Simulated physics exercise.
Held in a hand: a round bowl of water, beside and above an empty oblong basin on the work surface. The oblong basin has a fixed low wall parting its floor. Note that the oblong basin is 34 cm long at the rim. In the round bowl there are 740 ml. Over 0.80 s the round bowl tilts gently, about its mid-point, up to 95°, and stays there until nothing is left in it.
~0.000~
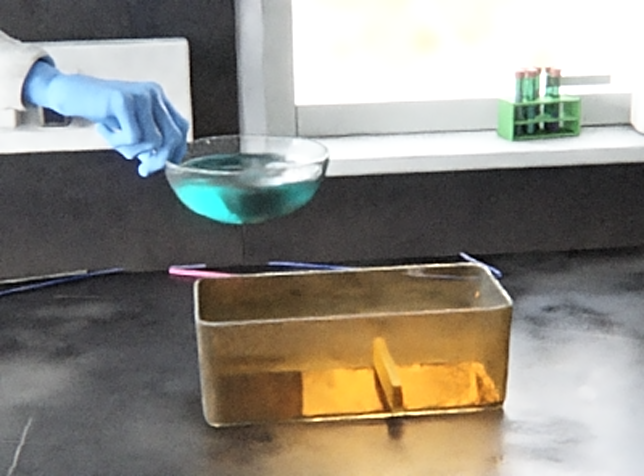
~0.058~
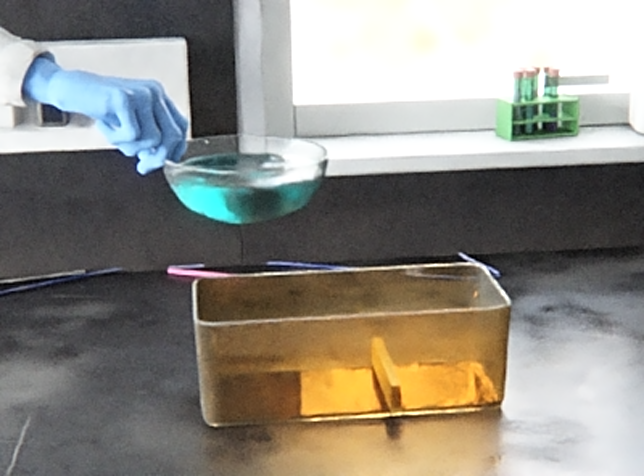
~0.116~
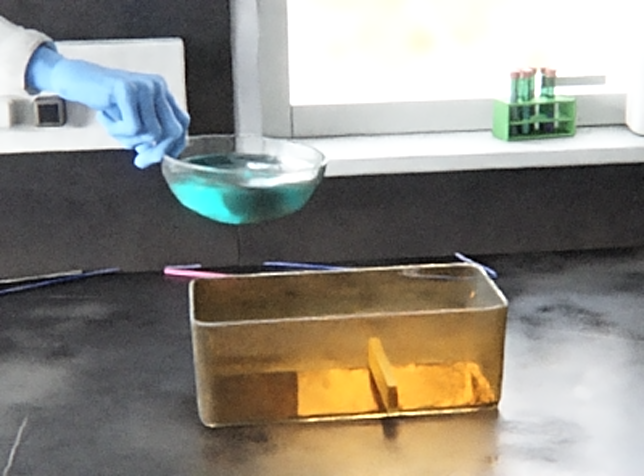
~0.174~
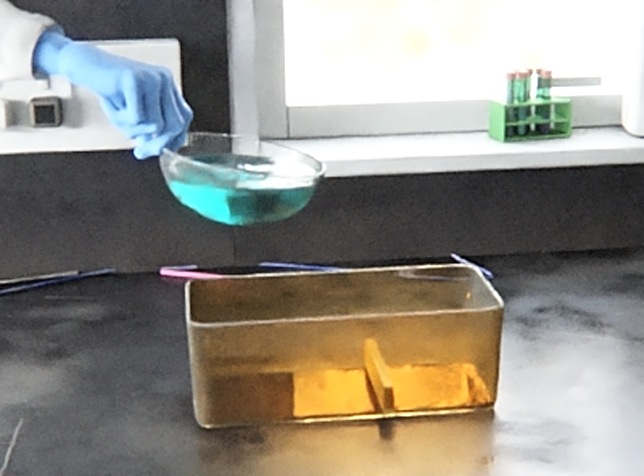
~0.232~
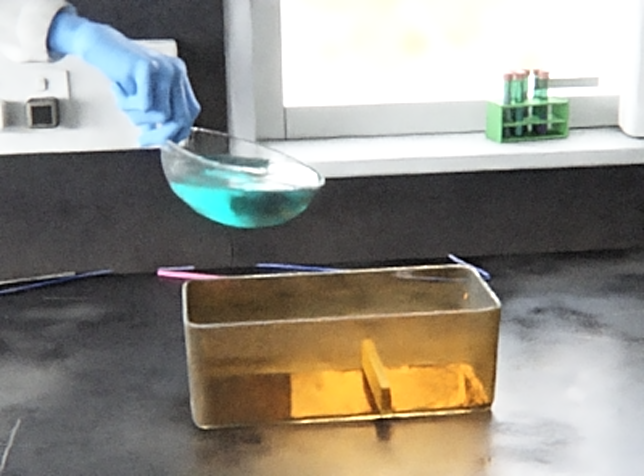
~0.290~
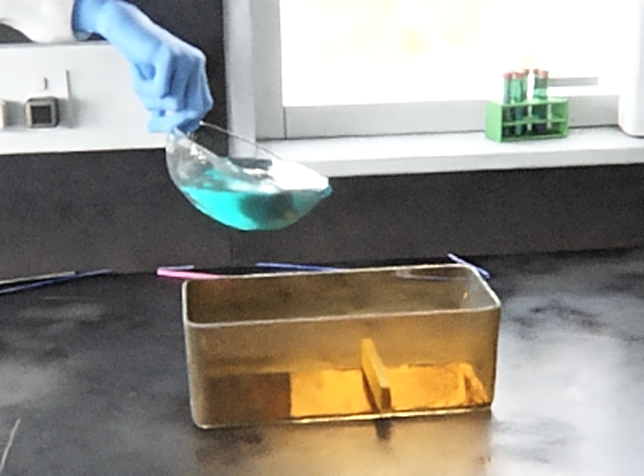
On a dark lab worktop, a blue-gloved hand holding a glass bowl of blue-green liquid, gradually tilting it rightward above an oblong basin.
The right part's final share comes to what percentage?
It comes to roughly 40 %.
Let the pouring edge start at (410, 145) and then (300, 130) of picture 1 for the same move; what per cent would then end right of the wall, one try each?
Near 70 in a hundred on the first go and near 20 in a hundred on the second.
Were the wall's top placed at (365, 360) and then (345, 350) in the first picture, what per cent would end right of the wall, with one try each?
60 in a hundred, followed by 80 in a hundred.
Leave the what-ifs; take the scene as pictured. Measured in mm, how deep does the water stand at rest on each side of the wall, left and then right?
The left ends up at roughly 14 mm, with the right at roughly 18 mm.
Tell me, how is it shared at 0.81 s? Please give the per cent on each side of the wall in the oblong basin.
I'd put the left at some 56 and the right at some 40.
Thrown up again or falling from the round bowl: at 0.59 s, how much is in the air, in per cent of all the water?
Roughly 34 %.
After 0.59 s the tilt is 80° and 16 per cent is still to pour, 23 is left of the wall and 28 right of it.
After 0.81 s the tilt is 95° and 1 per cent is still to pour, 56 is left of the wall and 40 right of it.
After 1.05 s the tilt is 95° and 0 per cent is still to pour, 59 is left of the wall and 40 right of it.
After 1.30 s the tilt is 95° and 0 per cent is still to pour, 59 is left of the wall and 40 right of it.
In the end 59 per cent lies left of the wall, 40 right of it and 1 outside.
